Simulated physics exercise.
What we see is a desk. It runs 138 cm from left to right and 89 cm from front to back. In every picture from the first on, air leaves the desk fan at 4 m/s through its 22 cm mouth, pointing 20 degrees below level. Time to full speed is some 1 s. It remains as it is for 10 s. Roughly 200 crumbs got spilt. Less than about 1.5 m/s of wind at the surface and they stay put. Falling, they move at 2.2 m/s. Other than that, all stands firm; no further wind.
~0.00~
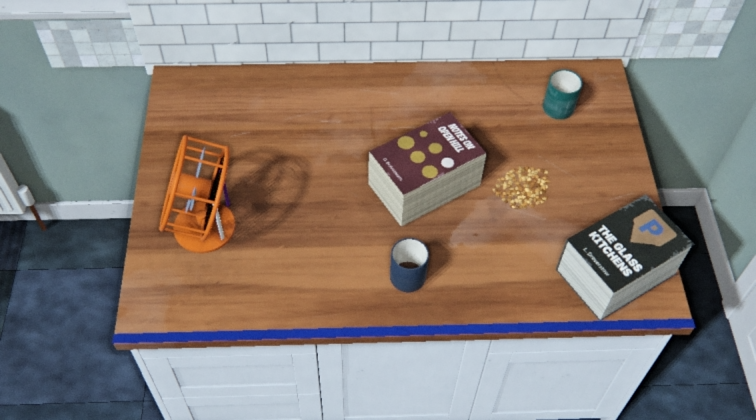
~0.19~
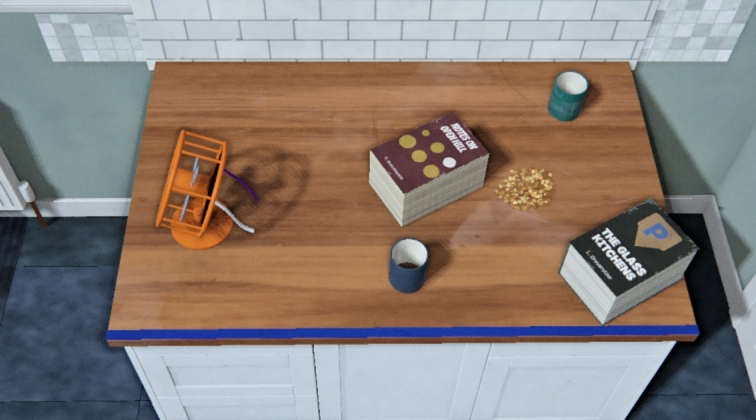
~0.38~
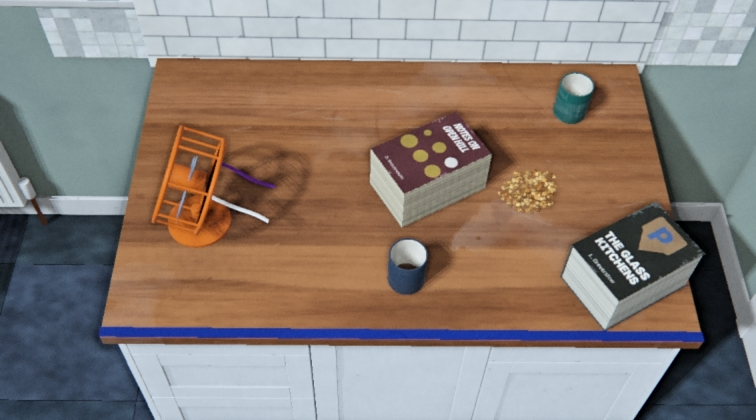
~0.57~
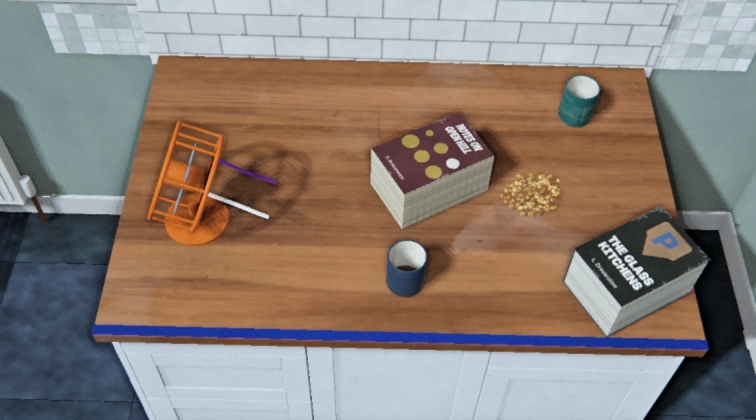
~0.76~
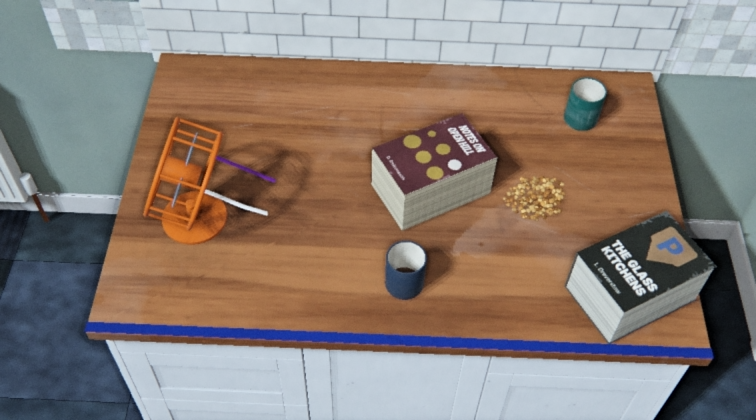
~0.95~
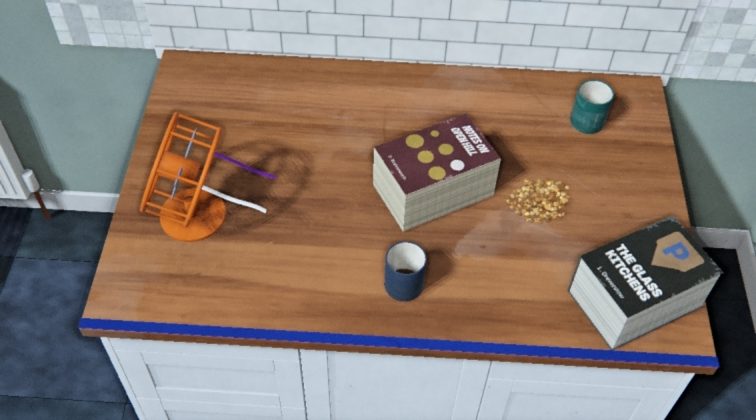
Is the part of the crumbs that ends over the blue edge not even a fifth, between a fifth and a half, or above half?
Of the crumbs, not even a fifth end over the blue edge.
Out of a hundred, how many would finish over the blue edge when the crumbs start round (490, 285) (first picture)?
40 %.
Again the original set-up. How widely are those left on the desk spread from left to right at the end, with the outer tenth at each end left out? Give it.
10 cm, give or take.
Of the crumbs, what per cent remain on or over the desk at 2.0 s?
I'd put it near 100 per cent.
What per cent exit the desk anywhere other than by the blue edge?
The share comes to some 5 per cent.
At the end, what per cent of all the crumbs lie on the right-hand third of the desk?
Something close to 90 % ends up there.
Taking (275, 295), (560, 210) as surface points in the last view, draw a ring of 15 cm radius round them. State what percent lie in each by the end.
First spot about 0 %, second about 90 %.
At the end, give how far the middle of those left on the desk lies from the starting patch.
0 cm.
After 2.0 s, 94 % are on the move or not yet settled, 0 % are over the blue edge; the middle of those still in play is near (541, 205).
After 3.2 s, 90 % are on the move or not yet settled, 0 % are over the blue edge; the middle of those still in play is near (541, 205).
After 5.5 s, 84 % are on the move or not yet settled, 0 % are over the blue edge; the middle of those still in play is near (541, 205).
After 10.0 s, at the end, 0 % are over the blue edge; the middle of those still in play is near (537, 205).
